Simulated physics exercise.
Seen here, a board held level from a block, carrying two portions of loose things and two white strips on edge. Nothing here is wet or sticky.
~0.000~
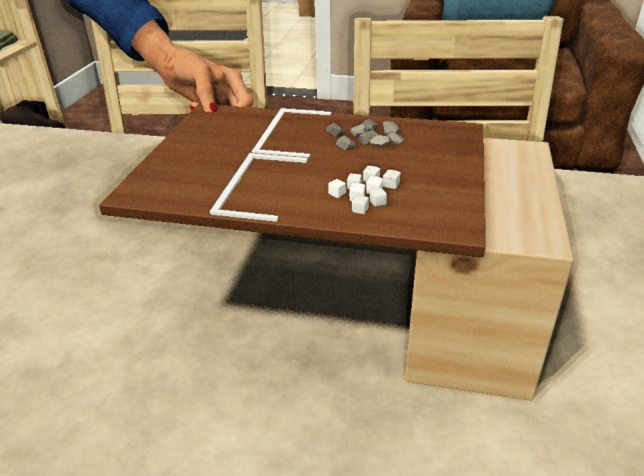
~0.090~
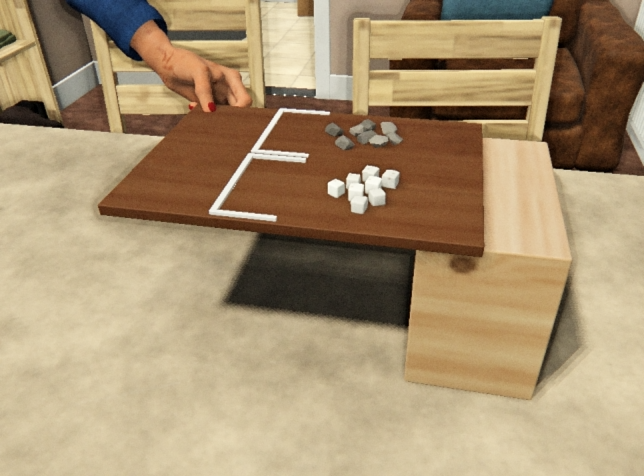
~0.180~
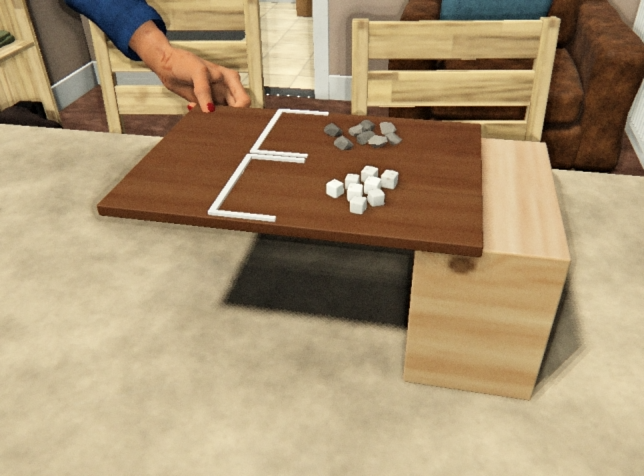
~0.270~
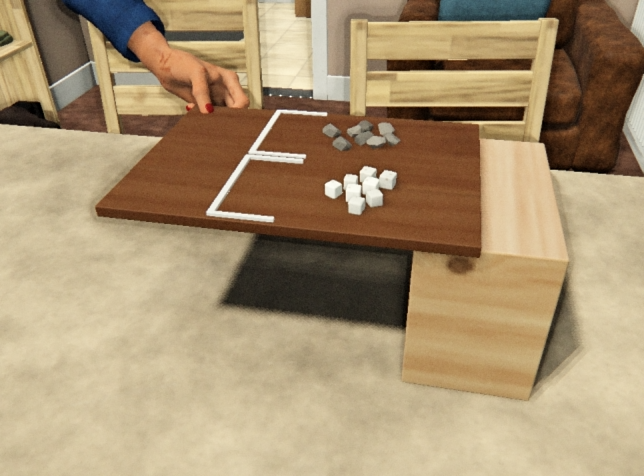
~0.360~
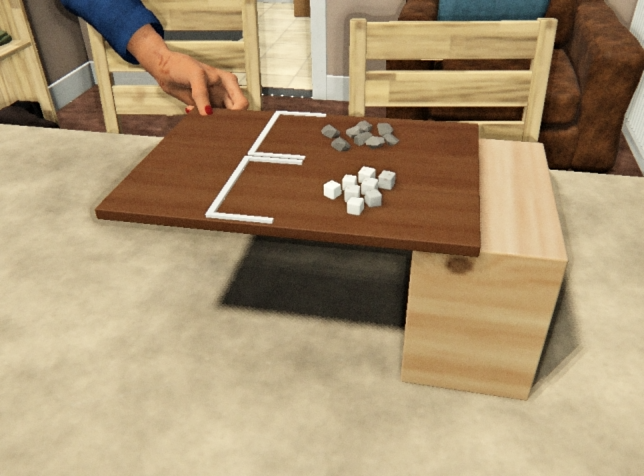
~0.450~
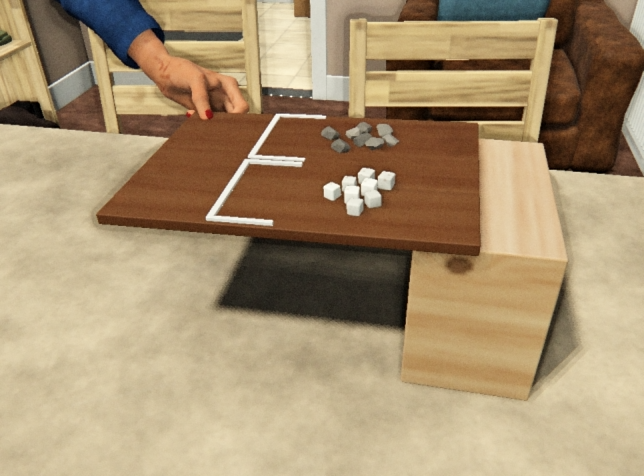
On a table in a room with wooden chairs, a hand stayed by the far edge of a brown board holding white cubes and grey bits, while its left end dipped very slightly.
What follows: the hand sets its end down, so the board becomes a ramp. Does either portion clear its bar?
The near portion passes the strip and the far portion passes the strip.
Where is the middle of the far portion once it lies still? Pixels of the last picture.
Near (187, 251).
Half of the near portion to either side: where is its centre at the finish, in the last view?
Roughly at (74, 306).
After 1.11 s, board sloping at 15°; near portion where it was; far portion where it was.
After 1.82 s, board sloping at 30°; near portion has reached its bar; far portion on its way down.
After 2.65 s, board resting at 38°; near portion the whole lot past its bar; far portion the bulk past its bar.
In the end (3.1 s), board resting at 38°; near portion the whole lot past its bar; far portion the bulk past its bar.
